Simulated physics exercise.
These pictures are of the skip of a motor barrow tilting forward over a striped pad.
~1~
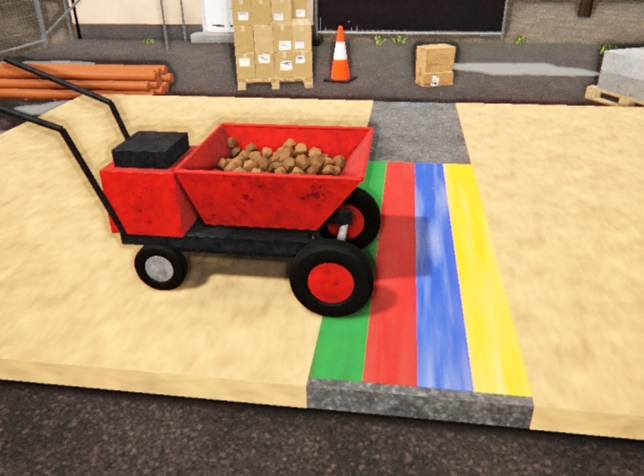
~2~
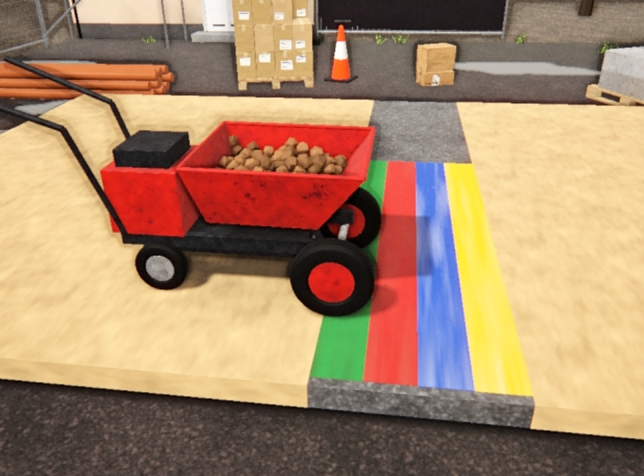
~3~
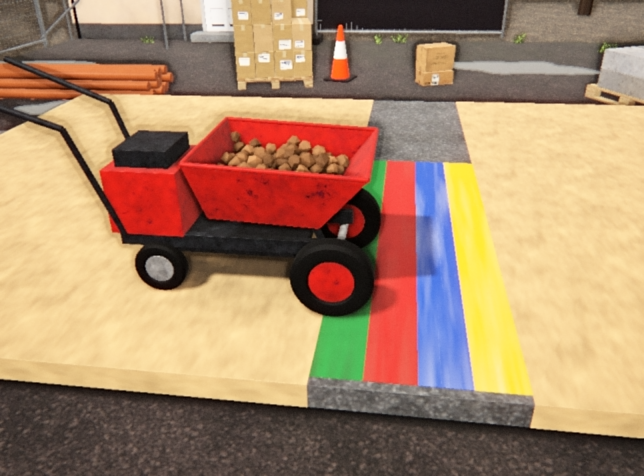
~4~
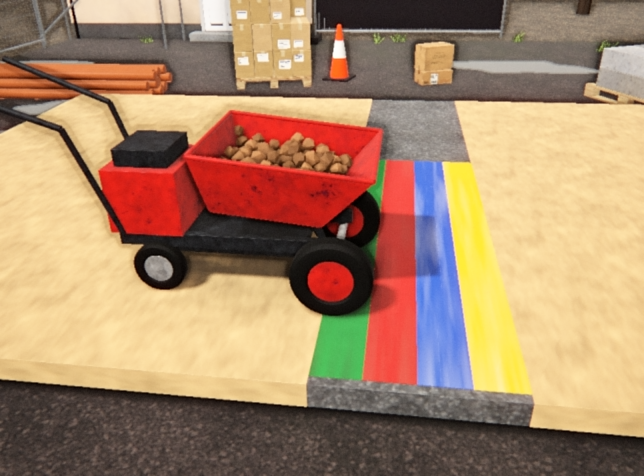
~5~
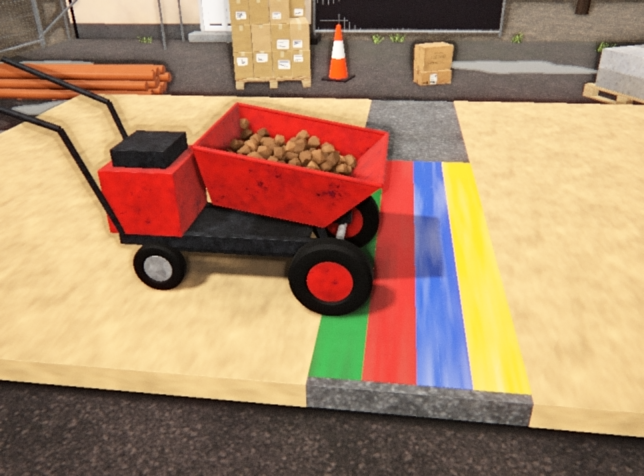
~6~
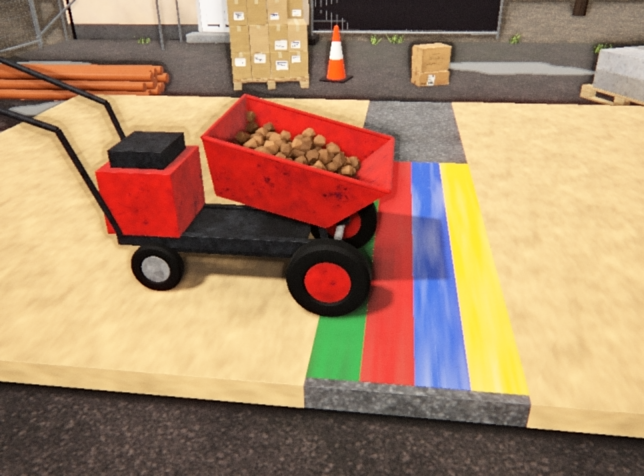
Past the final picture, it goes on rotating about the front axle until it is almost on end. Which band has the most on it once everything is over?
Yellow.
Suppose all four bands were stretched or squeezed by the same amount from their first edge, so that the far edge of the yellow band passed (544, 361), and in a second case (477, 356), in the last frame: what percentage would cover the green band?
0 % and 0 %, near enough.
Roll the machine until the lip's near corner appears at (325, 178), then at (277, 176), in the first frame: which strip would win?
The first case gives the strip in blue, the second gives red.
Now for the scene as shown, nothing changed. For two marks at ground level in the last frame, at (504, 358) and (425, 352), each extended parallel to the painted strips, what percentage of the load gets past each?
Roughly 40 and 90 percent.
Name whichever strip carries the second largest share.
The second place goes to the strip in blue.
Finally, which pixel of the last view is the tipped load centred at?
(483, 283).
Soon, skip tipped steeply; all in the skip.
A while on, skip tipped right over; most in the skip; a stray few over the blue strip; a small part over the yellow strip; a stray few off the paint.
Towards the end, skip tipped right over; a small part in the skip; about a quarter over the blue strip; about a third over the yellow strip; about a quarter off the paint.
Finally, skip tipped right over; a small part in the skip; none over the green strip; none over the red strip; about a quarter over the blue strip; about a third over the yellow strip; about a quarter off the paint.
